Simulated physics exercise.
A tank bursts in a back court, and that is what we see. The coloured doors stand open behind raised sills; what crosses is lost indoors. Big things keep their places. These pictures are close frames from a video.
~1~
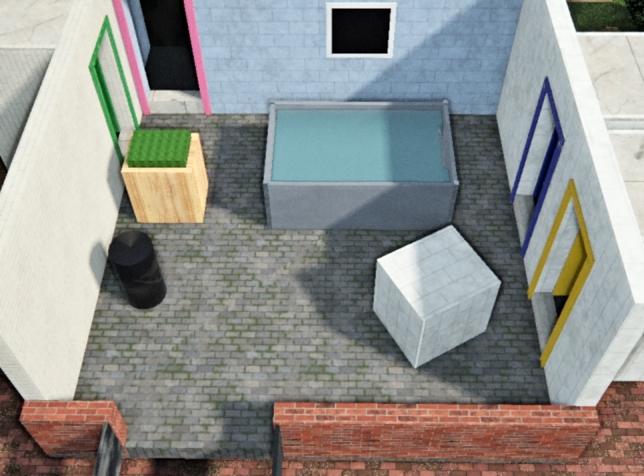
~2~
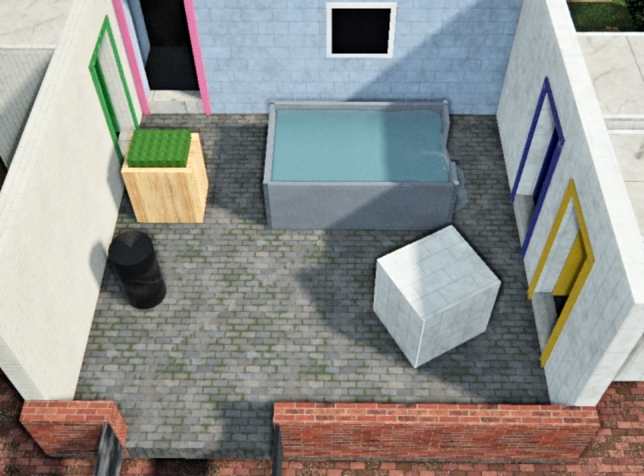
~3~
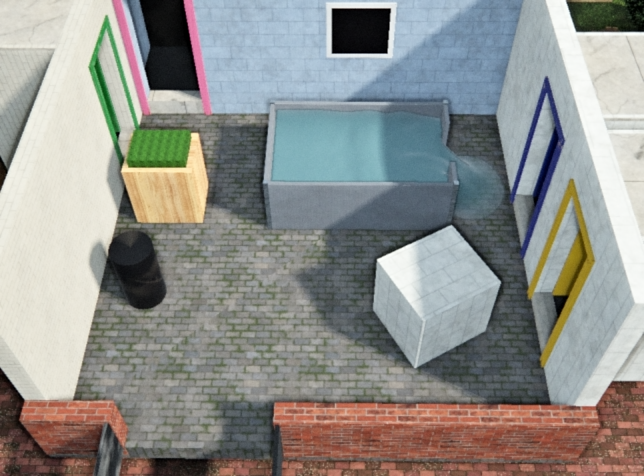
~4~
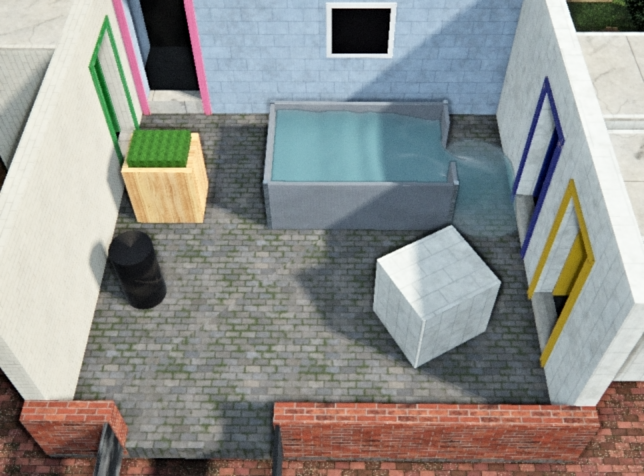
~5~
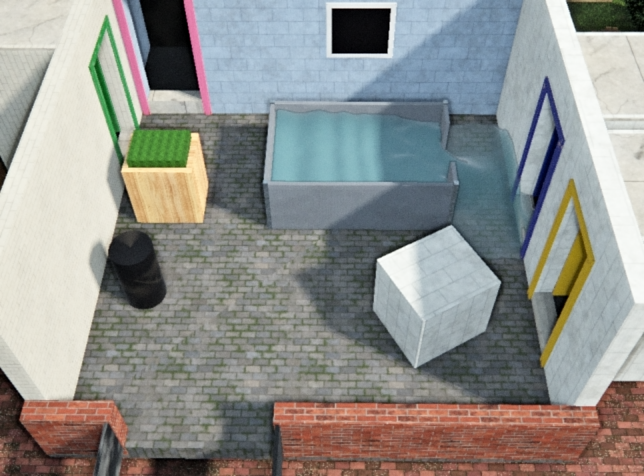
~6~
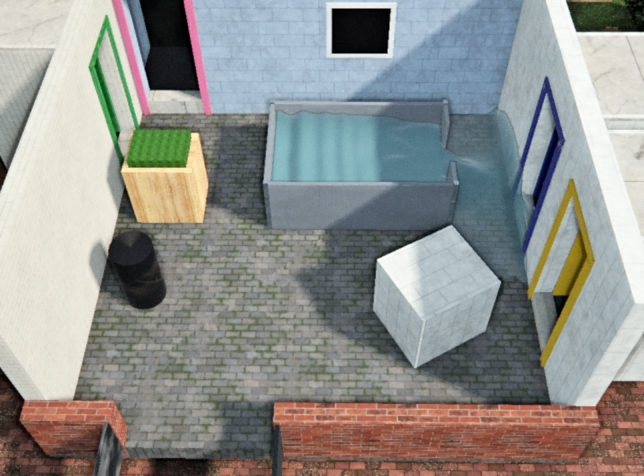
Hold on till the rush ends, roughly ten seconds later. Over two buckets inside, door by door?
Result: Green door: More than two buckets. Blue door: More than two buckets. Pink door: No more than two buckets. Yellow door: No more than two buckets.
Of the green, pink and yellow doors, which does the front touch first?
The yellow-painted one.
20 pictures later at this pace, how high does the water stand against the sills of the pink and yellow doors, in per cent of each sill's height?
Roughly 40 % and 40 %, respectively.
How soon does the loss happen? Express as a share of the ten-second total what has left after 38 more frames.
Close to 50 per cent.
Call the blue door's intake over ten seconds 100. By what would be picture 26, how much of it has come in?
I'd put it at 90 percent.
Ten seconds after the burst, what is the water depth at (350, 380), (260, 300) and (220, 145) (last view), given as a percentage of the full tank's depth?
The three come to some 4, 10 and 8 per cent respectively.
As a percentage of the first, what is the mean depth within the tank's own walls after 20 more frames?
My figure is about 44 in a hundred.
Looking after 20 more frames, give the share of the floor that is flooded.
60 %, roughly.
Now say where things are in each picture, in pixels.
Still water in the water tank at (359, 145), in the first frame.
The front is at a hidden place, out from the gap at (443, 174), in the second frame.
The front is at (495, 178), out from the gap at (443, 174), in the third frame.
The front is at (502, 152), out from the gap at (442, 174), in the fourth frame.
Water pours out at (442, 174) and has run to (498, 128), in the fifth frame.
The front is at (526, 278), out from the gap at (442, 174), in the sixth frame.
A moment on, water covers 20 % of the floor; the green door not reached, the blue door over two buckets in, the pink door not reached, the yellow door wet at the sill, nothing in.
Next, water covers 30 % of the floor; the green door not reached, the blue door far over two buckets in, the pink door not reached, the yellow door wet at the sill, nothing in.
Then, water covers 60 % of the floor; the green door under two buckets in, the blue door far over two buckets in, the pink door wet at the sill, nothing in, the yellow door wet at the sill, nothing in.
Later, water covers 95 % of the floor; the green door far over two buckets in, the blue door far over two buckets in, the pink door under two buckets in, the yellow door wet at the sill, nothing in.
In the end, water covers 100 % of the floor; the green door far over two buckets in, the blue door far over two buckets in, the pink door under two buckets in, the yellow door wet at the sill, nothing in.
